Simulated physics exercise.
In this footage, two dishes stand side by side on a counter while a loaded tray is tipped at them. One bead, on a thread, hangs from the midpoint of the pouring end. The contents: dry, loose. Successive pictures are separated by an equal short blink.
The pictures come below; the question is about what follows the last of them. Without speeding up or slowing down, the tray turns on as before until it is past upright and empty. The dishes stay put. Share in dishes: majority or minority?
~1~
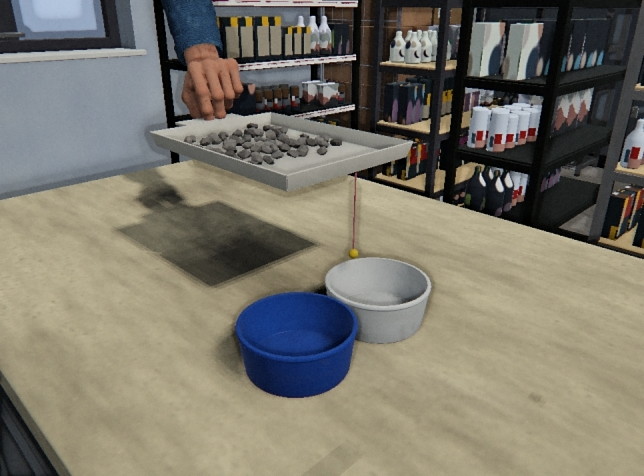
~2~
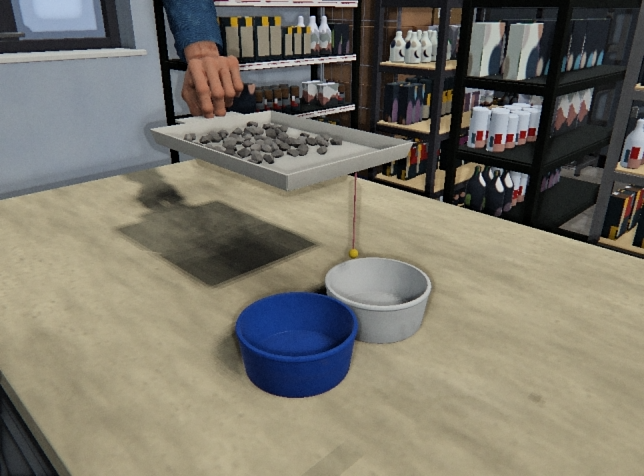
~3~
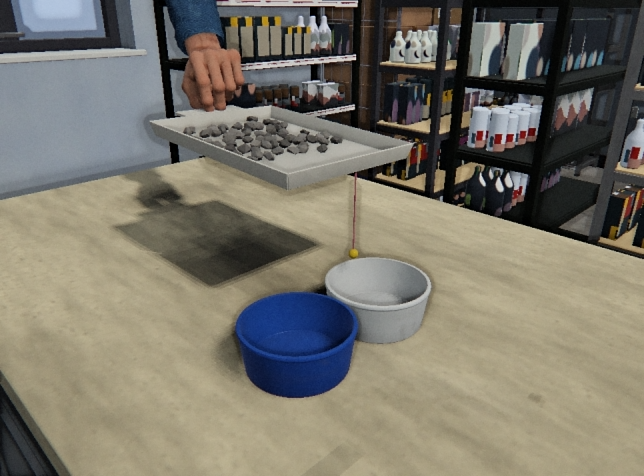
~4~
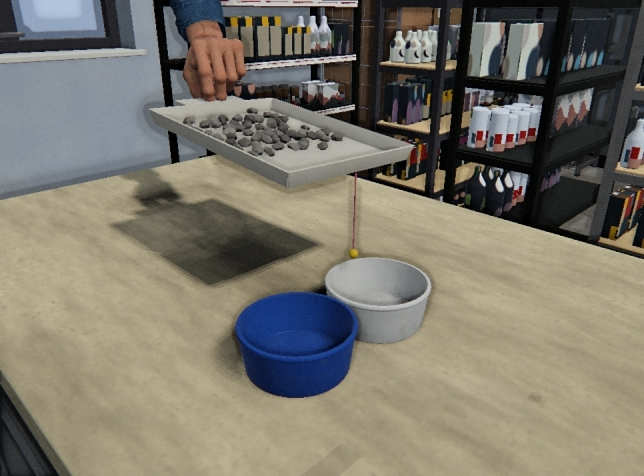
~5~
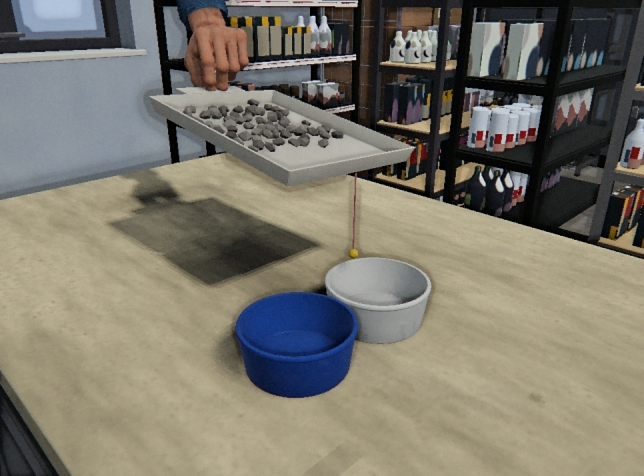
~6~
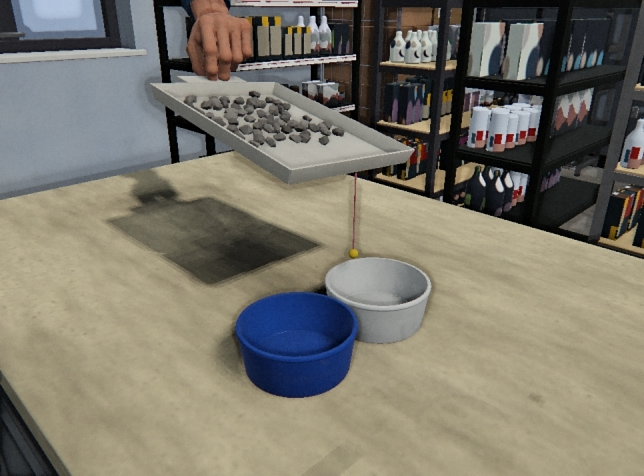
Minority.
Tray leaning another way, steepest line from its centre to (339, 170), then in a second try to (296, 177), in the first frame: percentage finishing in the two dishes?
Respectively 80 % and 50 %.
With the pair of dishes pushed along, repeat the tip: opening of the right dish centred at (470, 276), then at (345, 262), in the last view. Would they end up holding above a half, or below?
So that's a lesser portion the first time round, a lesser portion the second.
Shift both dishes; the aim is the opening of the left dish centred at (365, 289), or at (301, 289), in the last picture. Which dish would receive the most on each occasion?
Trial one goes to the right of the two, trial two to the right of the two.
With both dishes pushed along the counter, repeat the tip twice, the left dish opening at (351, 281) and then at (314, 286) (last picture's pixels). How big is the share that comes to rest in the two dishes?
About 90 per cent first, then about 80 per cent.
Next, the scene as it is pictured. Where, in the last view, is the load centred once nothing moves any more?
At about (428, 289), give or take.
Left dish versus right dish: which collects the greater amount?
It's the rightmost dish that ends with more.
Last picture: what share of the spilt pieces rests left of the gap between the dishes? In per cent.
0 per cent, roughly.
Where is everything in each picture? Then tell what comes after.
Corners of the pouring end (287, 173) and (407, 142), level; middle of the load (268, 145), bits of gravel; left dish (339, 364); right dish (418, 315); bead on its thread (353, 254), in the first picture.
Corners of the pouring end (288, 173) and (407, 142), level; middle of the load (268, 144), in the second picture.
Corners of the pouring end (288, 172) and (408, 143), tipped barely, lowest at the right corner; middle of the load (269, 140), in the third picture.
Corners of the pouring end (289, 170) and (408, 145), tipped a little, lowest at the right corner; middle of the load (269, 134), in the fourth picture.
Corners of the pouring end (290, 168) and (409, 146), tipped a little, lowest at the right corner; middle of the load (270, 128), in the fifth picture.
Corners of the pouring end (292, 167) and (409, 148), tipped a little, lowest at the right corner; middle of the load (271, 123); left dish (339, 364); right dish (418, 315), in the sixth picture.
Just after the last frame, tray tipped steeply; almost all on the tray; about a tenth in the air.
A moment on, tray tipped right over; roughly half on the tray; about a tenth in the right dish; roughly a quarter outside both; roughly a quarter in the air.
Further on, tray tipped past a quarter turn; roughly a quarter in the right dish; the larger part outside both.
When it is over, tray tipped past a quarter turn; not one in the left dish; roughly a quarter in the right dish; the larger part outside both.
